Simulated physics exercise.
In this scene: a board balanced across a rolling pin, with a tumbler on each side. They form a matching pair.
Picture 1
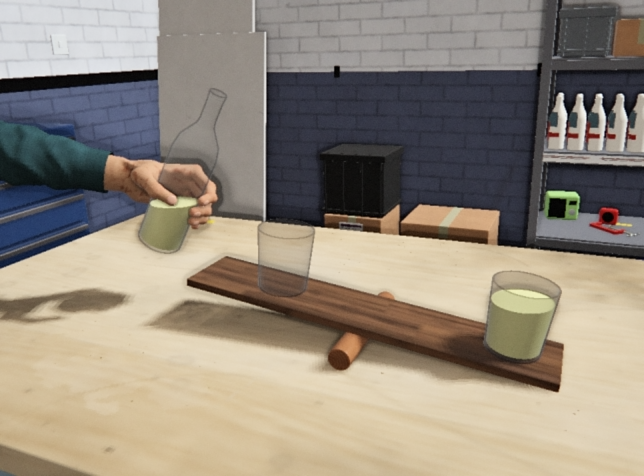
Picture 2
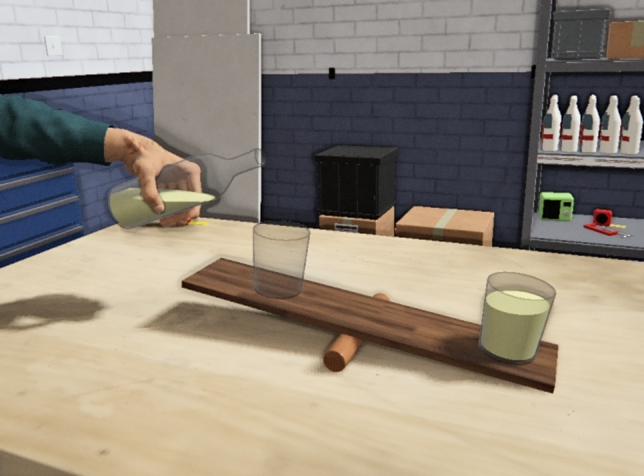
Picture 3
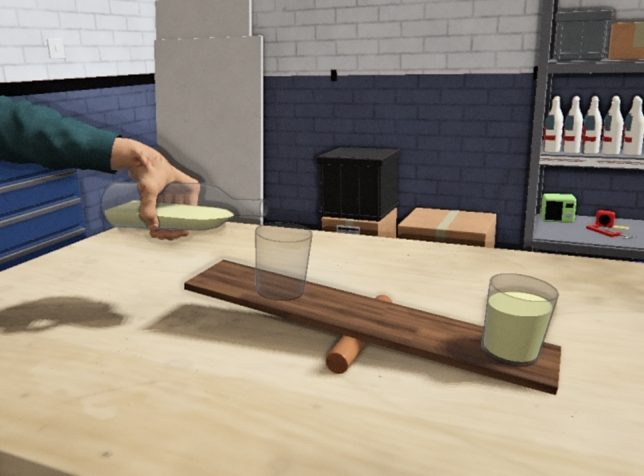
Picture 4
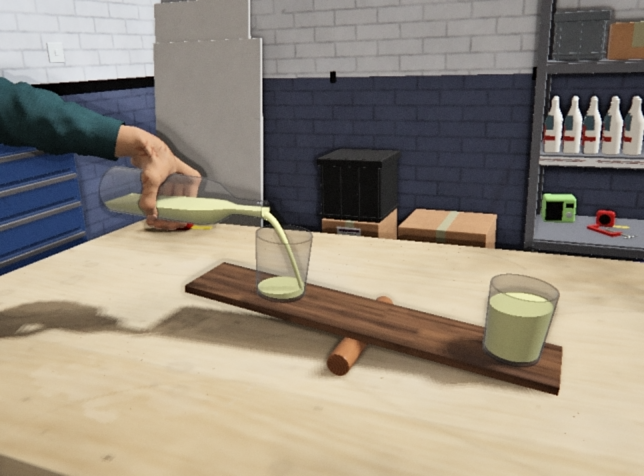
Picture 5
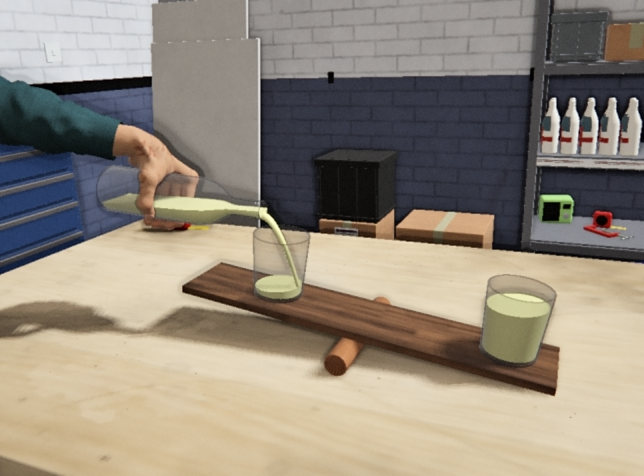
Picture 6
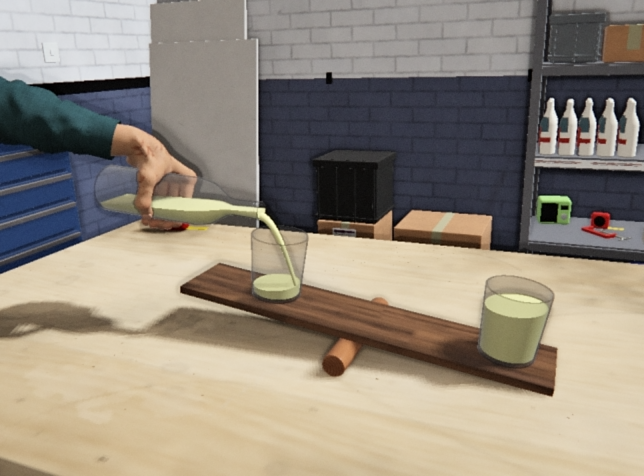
A hand tilted a bottle of pale green liquid over the empty glass on the raised left side of a tilted board and poured a little in, while the board stayed still.
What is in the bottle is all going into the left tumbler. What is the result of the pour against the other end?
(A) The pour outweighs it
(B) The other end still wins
(B) The other end still wins.
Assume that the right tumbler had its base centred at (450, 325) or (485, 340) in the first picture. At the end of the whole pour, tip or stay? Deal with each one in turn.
Try one: It tilts across; try two: It sits unchanged.
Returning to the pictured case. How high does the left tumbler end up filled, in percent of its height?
I reckon it comes up near 75 per cent.
Next, the left tumbler is about half full; the board leans as before.
After that, the left tumbler is about two thirds full; the board leans as before.
Finally, the left tumbler is about three quarters full; the board leans as before.
